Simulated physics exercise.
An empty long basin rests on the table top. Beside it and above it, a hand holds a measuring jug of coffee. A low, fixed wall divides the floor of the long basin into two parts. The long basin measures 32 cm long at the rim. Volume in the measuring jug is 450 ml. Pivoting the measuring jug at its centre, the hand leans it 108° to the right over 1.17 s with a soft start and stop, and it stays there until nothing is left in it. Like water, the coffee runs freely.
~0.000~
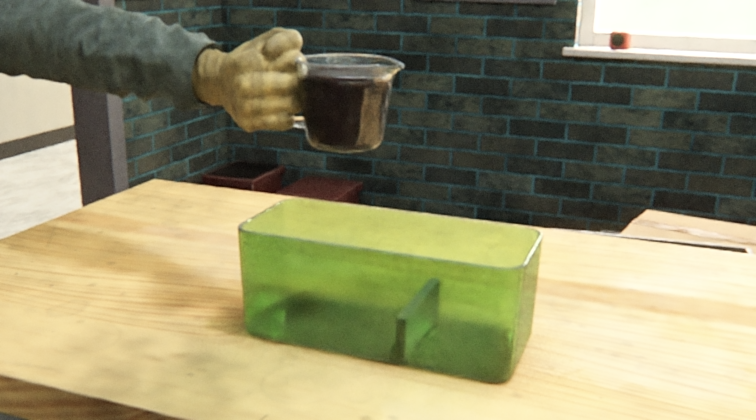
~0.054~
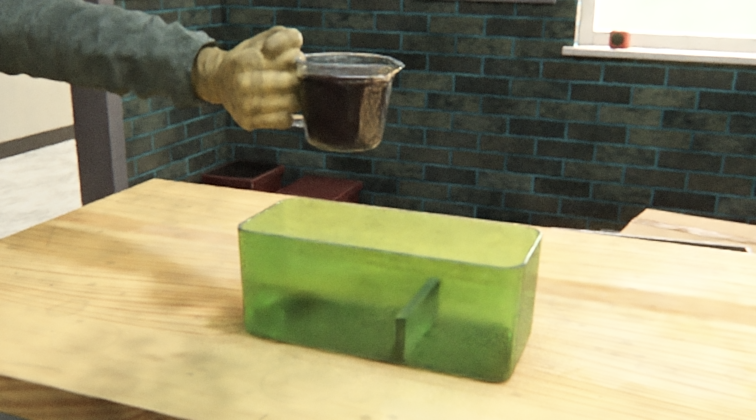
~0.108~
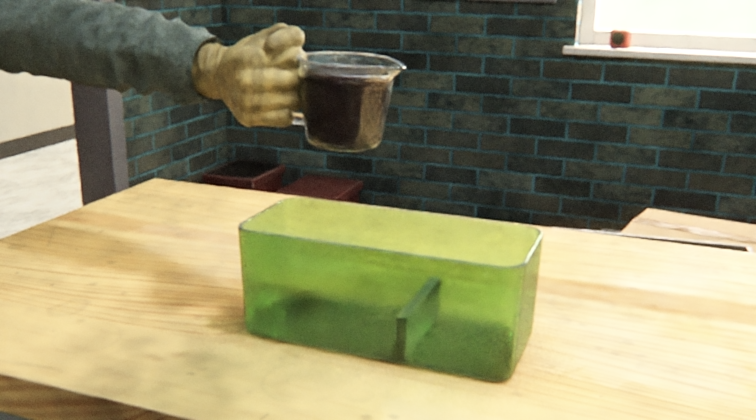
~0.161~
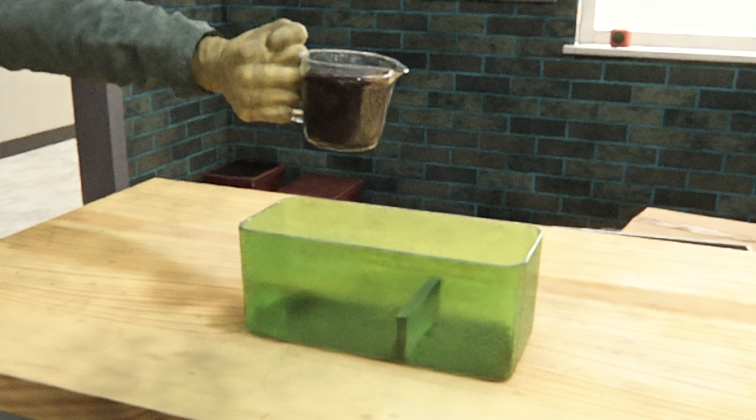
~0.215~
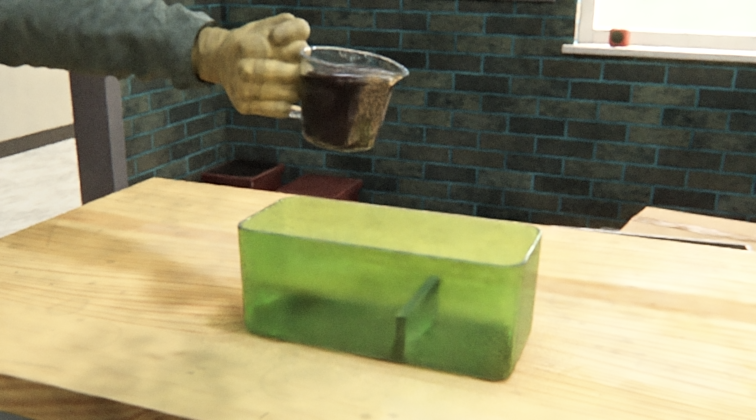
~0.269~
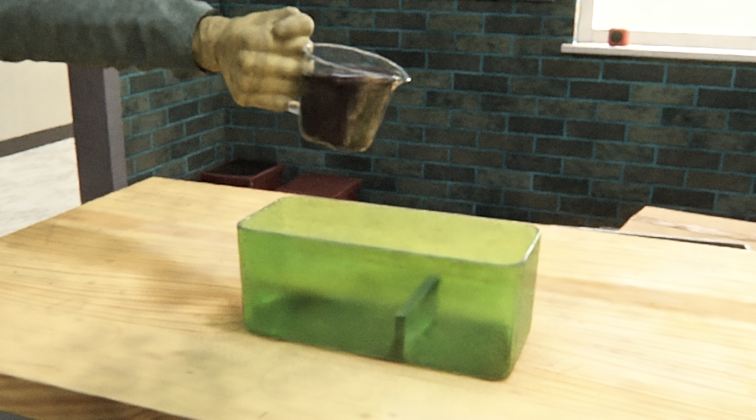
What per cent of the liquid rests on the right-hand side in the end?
86 percent.
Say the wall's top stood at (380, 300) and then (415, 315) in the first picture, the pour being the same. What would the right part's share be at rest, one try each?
In order, 95 and 85 per cent.
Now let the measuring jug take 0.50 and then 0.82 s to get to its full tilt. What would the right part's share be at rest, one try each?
Respectively about 75 and 85 percent.
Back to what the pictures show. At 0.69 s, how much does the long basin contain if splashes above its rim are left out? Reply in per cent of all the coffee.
Roughly 14 per cent.
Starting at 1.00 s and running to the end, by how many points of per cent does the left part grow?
Roughly 10 percent.
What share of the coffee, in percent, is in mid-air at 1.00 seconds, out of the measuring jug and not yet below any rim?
12 per cent or so.
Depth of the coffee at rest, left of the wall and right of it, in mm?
The left side settles near 2 mm and the right side near 28 mm.
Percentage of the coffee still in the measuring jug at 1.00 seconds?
10 per cent or thereabouts.
Then, 0.69 s in, the tilt is 69° and 63 per cent is still to pour, 0 is left of the wall and 13 right of it.
Then, 1.00 s in, the tilt is 102° and 9 per cent is still to pour, 3 is left of the wall and 76 right of it.
Then, 1.32 s in, the tilt is 108° and 0 per cent is still to pour, 14 is left of the wall and 86 right of it.
Then, 1.67 s in, the tilt is 108° and 0 per cent is still to pour, 14 is left of the wall and 86 right of it.
Finally, 14 per cent lies left of the wall, 86 right of it and 1 outside.
